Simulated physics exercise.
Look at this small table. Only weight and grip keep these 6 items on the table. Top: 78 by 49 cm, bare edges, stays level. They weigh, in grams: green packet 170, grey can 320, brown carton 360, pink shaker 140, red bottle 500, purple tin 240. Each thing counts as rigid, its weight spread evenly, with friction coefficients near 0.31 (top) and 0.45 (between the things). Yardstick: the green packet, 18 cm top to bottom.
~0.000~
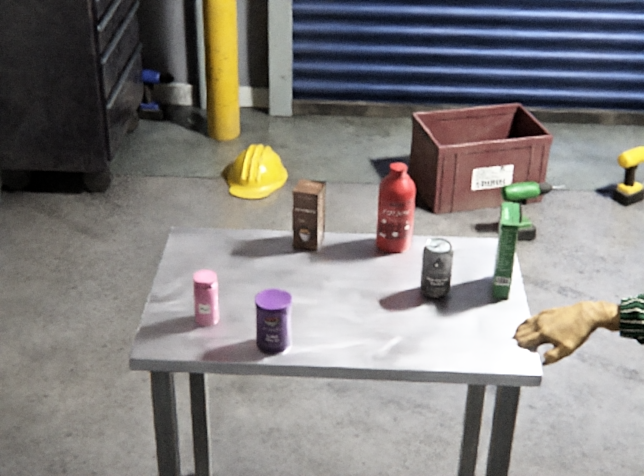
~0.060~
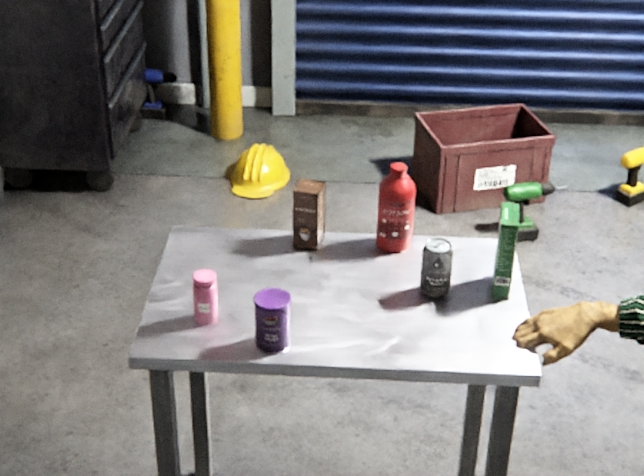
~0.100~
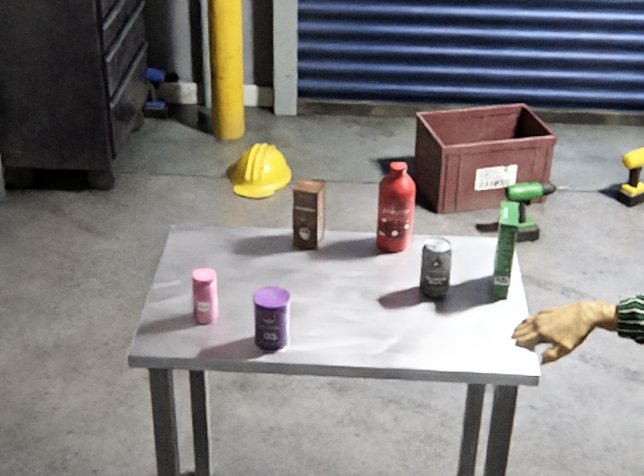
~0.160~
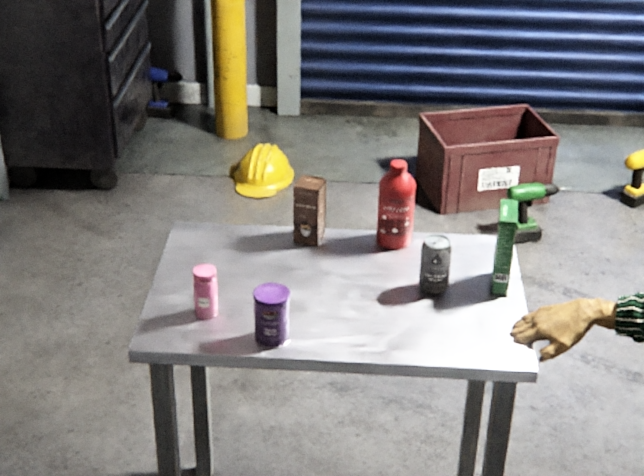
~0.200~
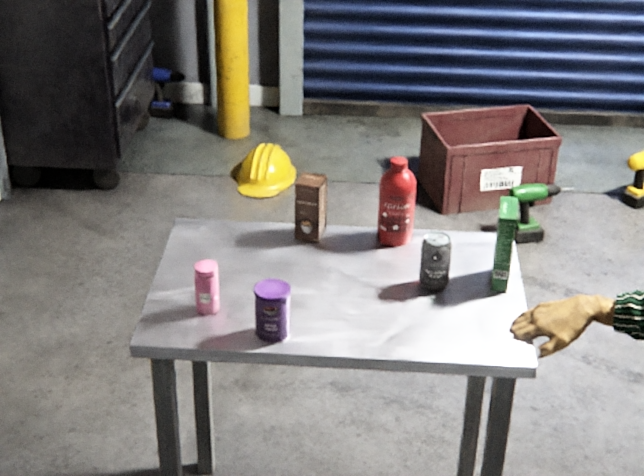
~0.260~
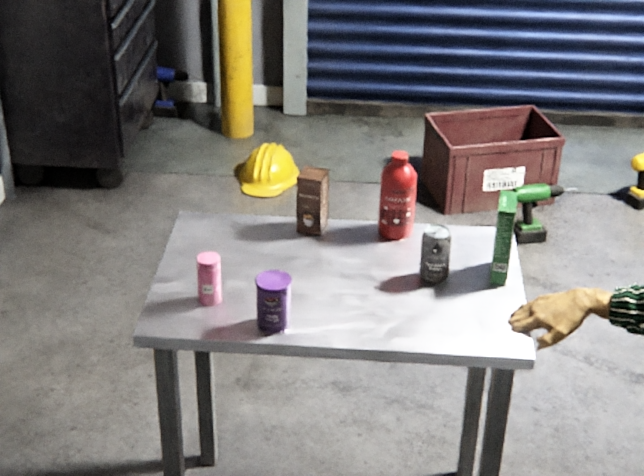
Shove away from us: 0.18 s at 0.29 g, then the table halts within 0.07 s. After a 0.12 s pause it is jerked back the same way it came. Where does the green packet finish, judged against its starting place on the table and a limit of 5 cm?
It finishes inside the limit.
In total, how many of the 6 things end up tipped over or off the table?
Total: 0.
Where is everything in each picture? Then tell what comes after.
Green packet (506, 251); grey can (437, 269), in the first frame.
Pink shaker (205, 297); red bottle (396, 206), in the second frame.
Purple tin (272, 320); grey can (436, 268), in the third frame.
Table shifted 1 cm; brown carton (310, 211); pink shaker (205, 292), in the fourth frame.
Table shifted 3 cm; red bottle (397, 200); purple tin (273, 312), in the fifth frame.
Table shifted 5 cm; green packet (503, 238); grey can (436, 255), in the sixth frame.
By 0.36 s, table shifted 6 cm; green packet 2 cm from its spot near (502, 231); brown carton 2 cm from its spot; red bottle 2 cm from its spot.
By 0.66 s, green packet 2 cm from its spot near (505, 247); red bottle 3 cm from its spot; brown carton 2 cm from its spot.
By 0.76 s, red bottle tilted 7°.
When it is over (1.6 s), all 6 within 5 cm of the start. In the last view, green packet near (506, 252).
